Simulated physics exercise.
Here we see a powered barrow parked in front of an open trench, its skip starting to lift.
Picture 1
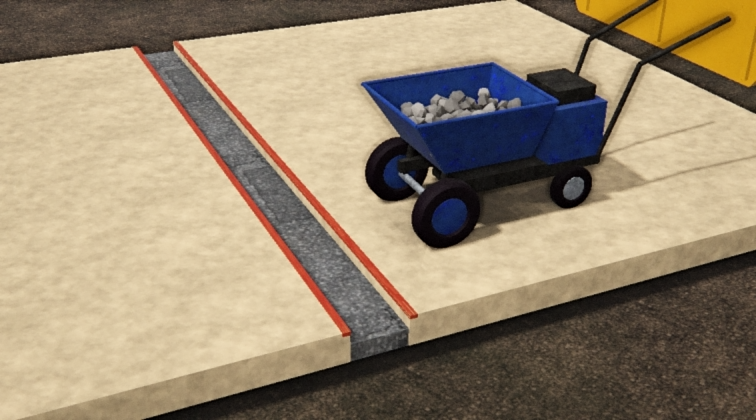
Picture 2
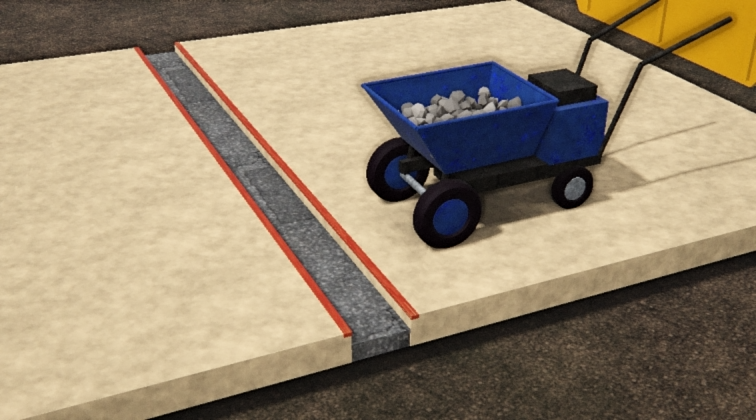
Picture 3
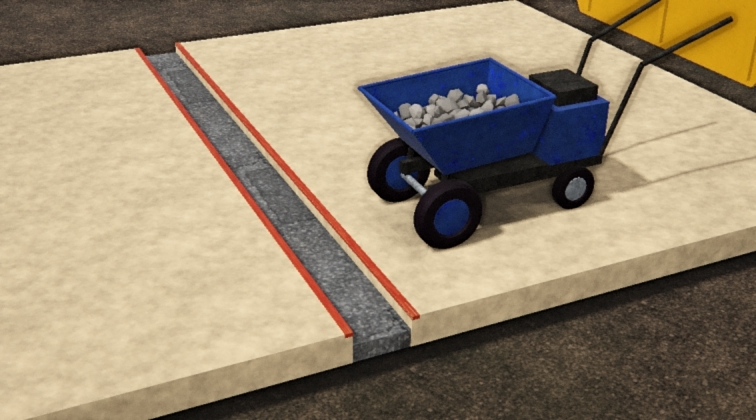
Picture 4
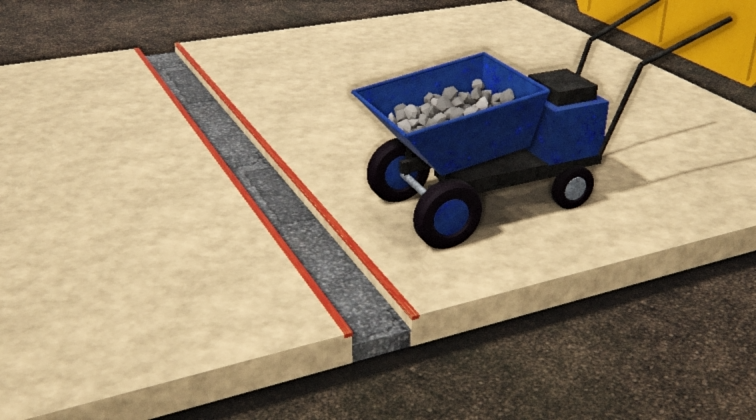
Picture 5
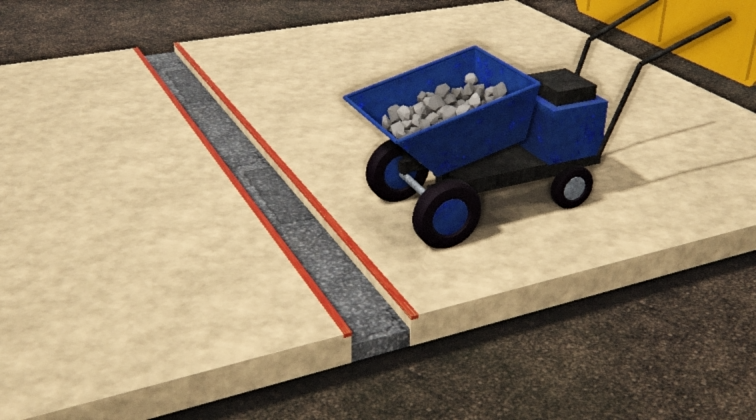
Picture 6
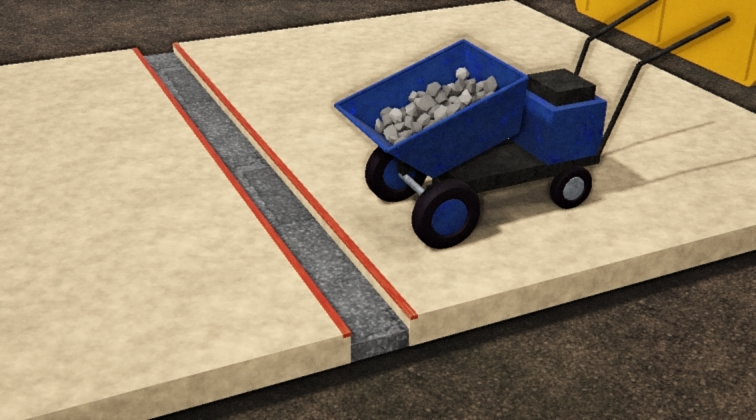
On a pale slab beside dark ground, a blue powered barrow loaded with grey broken stones stands to the right of a narrow, red-edged trench, its skip level. The skip begins to tilt slowly toward the left, its back rising and front lip lowering, until it slopes clearly with the stones still inside.
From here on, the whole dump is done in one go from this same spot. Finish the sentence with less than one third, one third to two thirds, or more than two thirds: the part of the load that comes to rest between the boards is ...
The part between the boards is one third to two thirds.
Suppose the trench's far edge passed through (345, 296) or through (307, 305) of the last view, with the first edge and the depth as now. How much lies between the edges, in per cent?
Roughly 30 percent first and 70 percent second.
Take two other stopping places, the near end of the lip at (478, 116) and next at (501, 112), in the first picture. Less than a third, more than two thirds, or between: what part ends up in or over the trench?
First: One to two thirds. Second: Under a third.
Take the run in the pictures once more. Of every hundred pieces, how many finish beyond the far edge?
I'd put it at around 25 percent.
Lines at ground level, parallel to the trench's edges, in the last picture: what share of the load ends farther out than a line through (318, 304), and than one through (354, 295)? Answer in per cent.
20 and 60 in a hundred.
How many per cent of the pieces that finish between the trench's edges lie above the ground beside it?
Roughly 40 percent.
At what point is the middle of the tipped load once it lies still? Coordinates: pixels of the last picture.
At about (300, 241).
Shortly afterwards, skip tipped steeply; the whole lot in the skip.
Next, skip tipped right over; all but a few in the skip; a little in or heaped over the trench.
Some moments later, skip tipped right over; near a third in the skip; near half in or heaped over the trench; near a quarter beyond it.
In the end, skip tipped right over; near a quarter in the skip; near half in or heaped over the trench; near a quarter beyond it.
